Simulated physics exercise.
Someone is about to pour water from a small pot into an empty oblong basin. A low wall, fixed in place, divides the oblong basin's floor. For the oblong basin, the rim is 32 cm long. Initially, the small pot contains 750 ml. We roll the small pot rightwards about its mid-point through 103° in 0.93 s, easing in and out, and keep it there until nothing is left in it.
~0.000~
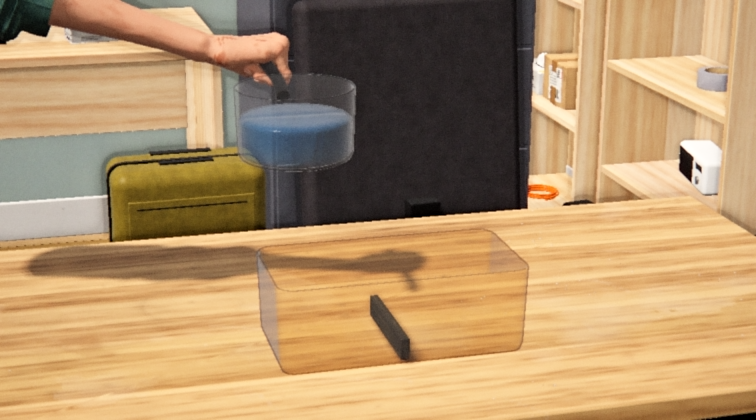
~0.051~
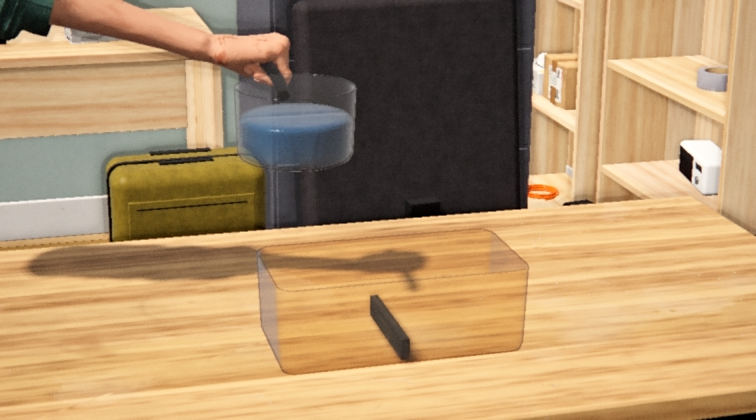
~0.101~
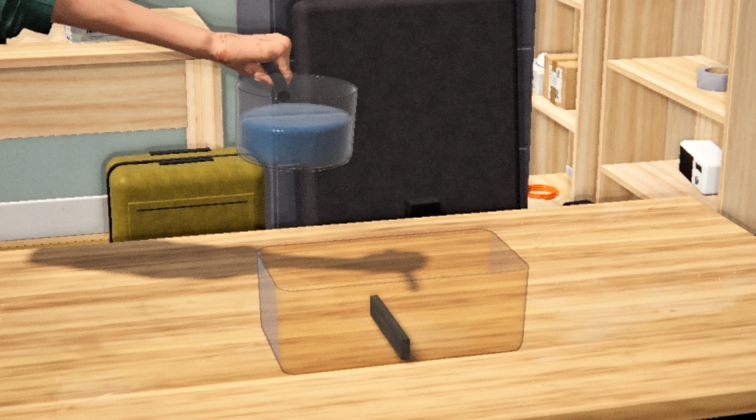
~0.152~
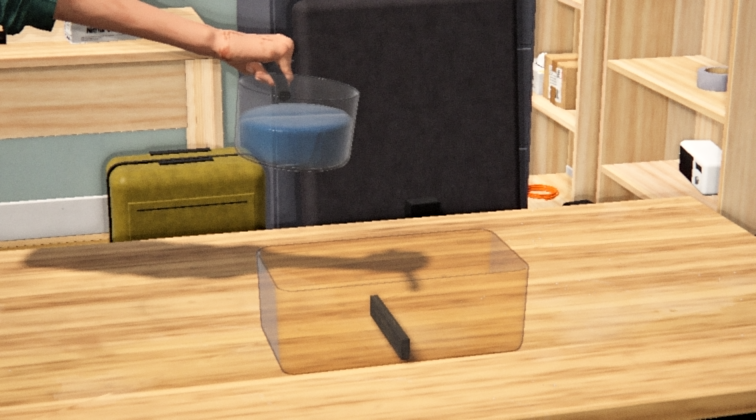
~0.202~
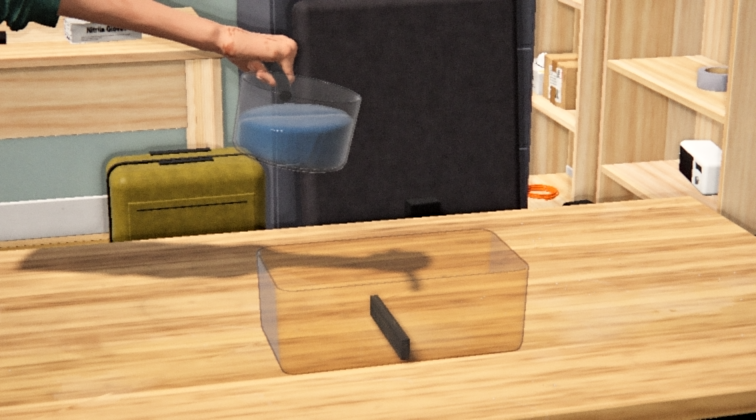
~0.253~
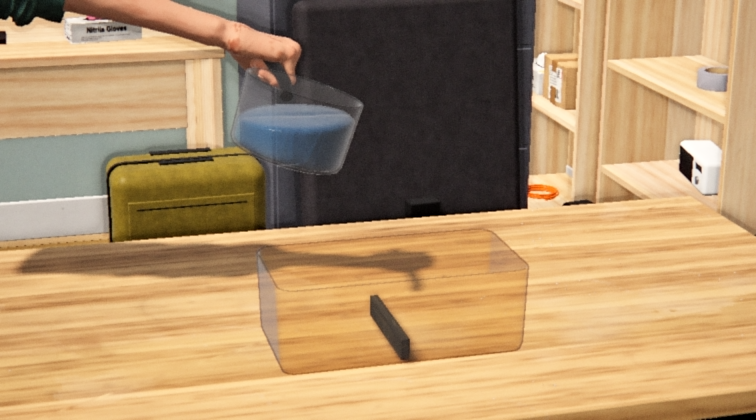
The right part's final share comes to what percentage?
It comes to roughly 71 %.
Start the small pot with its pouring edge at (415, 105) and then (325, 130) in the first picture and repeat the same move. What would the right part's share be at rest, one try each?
I'd expect close to 85 per cent and then close to 20 per cent.
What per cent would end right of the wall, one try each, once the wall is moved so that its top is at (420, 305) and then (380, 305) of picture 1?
15 then 90 %.
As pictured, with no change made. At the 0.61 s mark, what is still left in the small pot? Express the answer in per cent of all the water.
Roughly 66 %.
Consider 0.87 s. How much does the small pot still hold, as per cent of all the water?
About 18 percent.
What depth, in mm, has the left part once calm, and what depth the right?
I'd expect close to 8 mm on the left and close to 22 mm on the right.
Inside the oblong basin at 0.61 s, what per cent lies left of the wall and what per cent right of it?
Roughly 1 sits left and 1 sits right.
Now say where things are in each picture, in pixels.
The first frame shows tilt 0°; pouring edge (353, 85); surface from (238, 119) to (349, 113); the oblong basin's rim runs from (267, 271) to (510, 249); the wall's top is at (389, 317).
The second frame shows tilt 1°; pouring edge (353, 86); surface from (238, 119) to (349, 113).
The third frame shows tilt 3°; pouring edge (354, 88); surface from (239, 119) to (349, 113).
The fourth frame shows tilt 7°; pouring edge (356, 92); surface from (239, 119) to (350, 113).
The fifth frame shows tilt 12°; pouring edge (358, 97); surface from (238, 119) to (351, 114).
The sixth frame shows tilt 18°; pouring edge (360, 104); surface from (237, 119) to (352, 114).
Then, 0.61 s in, the tilt is 75° and 67 per cent is still to pour, 1 is left of the wall and 1 right of it.
Then, 0.87 s in, the tilt is 102° and 17 per cent is still to pour, 9 is left of the wall and 55 right of it.
Then, 1.14 s in, the tilt is 103° and 2 per cent is still to pour, 23 is left of the wall and 69 right of it.
Then, 1.43 s in, the tilt is 103° and 0 per cent is still to pour, 27 is left of the wall and 71 right of it.
Finally, 28 per cent lies left of the wall, 71 right of it and 2 outside.
